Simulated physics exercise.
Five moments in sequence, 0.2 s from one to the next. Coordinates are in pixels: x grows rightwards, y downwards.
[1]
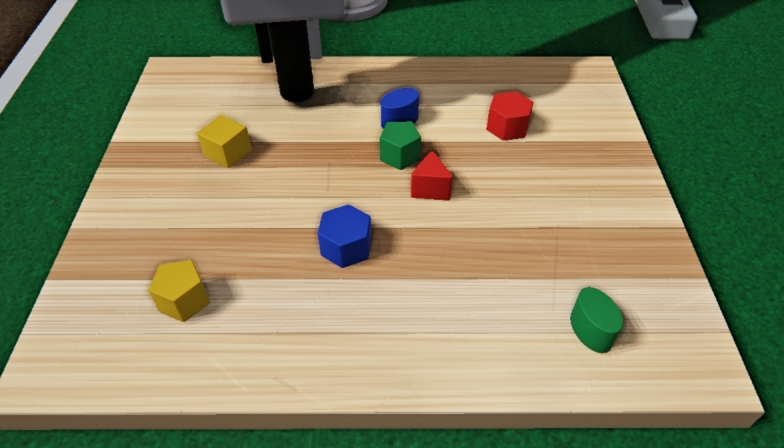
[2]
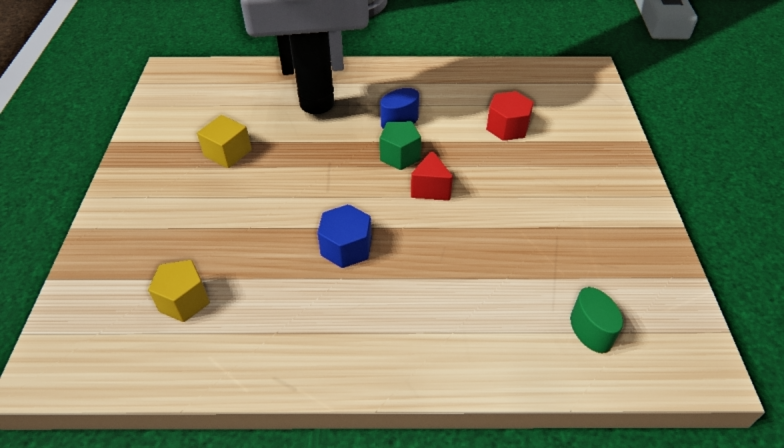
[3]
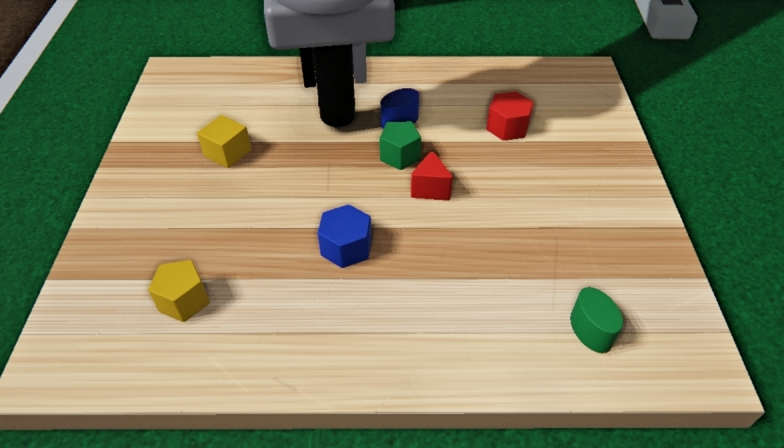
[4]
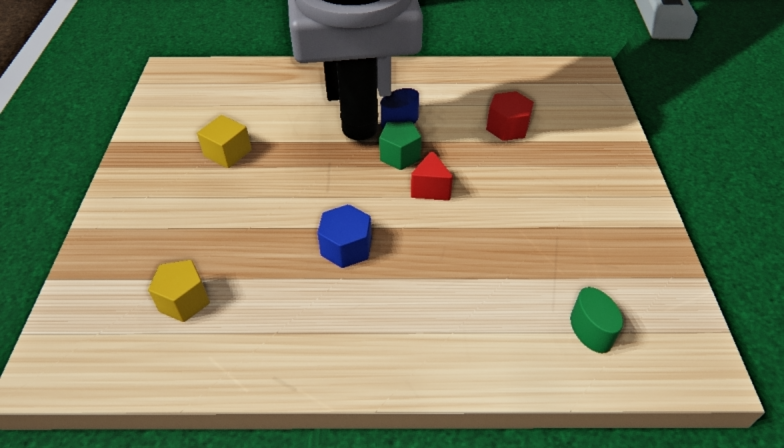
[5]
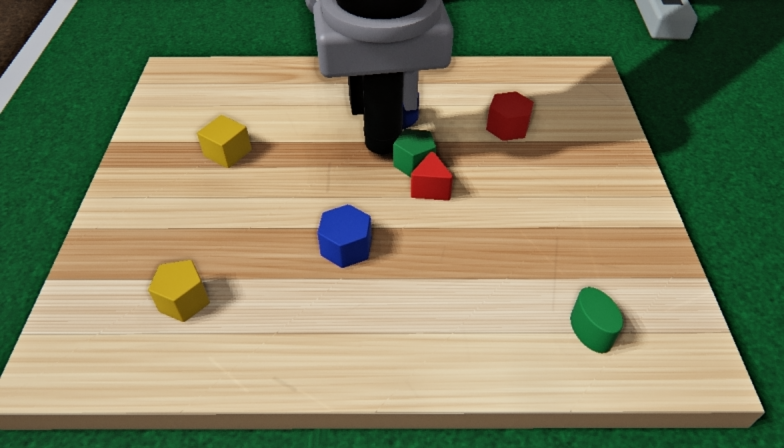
A black rod on a gray robot arm slid right and toward the viewer across a wooden board of colored blocks, covered the blue oval one, and nudged the green pentagon slightly to the right.
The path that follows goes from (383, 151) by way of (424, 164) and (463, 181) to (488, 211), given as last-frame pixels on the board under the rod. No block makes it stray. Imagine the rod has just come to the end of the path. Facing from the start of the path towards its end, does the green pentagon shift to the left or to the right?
The green pentagon goes left.
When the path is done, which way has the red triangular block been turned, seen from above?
It rotates clockwise.
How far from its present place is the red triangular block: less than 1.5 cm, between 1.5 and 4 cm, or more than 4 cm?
Middling, 1.5 to 4 cm.
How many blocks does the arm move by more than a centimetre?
That's two.
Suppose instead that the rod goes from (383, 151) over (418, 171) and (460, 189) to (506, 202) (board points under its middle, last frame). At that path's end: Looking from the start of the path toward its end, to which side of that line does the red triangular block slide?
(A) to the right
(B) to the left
The correct letter is A.
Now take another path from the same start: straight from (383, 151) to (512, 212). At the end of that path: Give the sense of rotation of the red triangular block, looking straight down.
Seen from above, its turn is clockwise.
The first path, step by step. One third of the way, rod at (425, 156); green pentagon at (458, 156), turned 15° clockwise; red triangular block at (446, 180), turned 70° clockwise.
Two thirds of the way, rod at (465, 174); green pentagon at (500, 175), turned 15° clockwise; red triangular block at (449, 182), turned 85° clockwise.
At the end, rod at (489, 204); blue oval block in place; green pentagon at (534, 193), turned 20° anticlockwise; red triangular block at (449, 185), turned 115° clockwise.
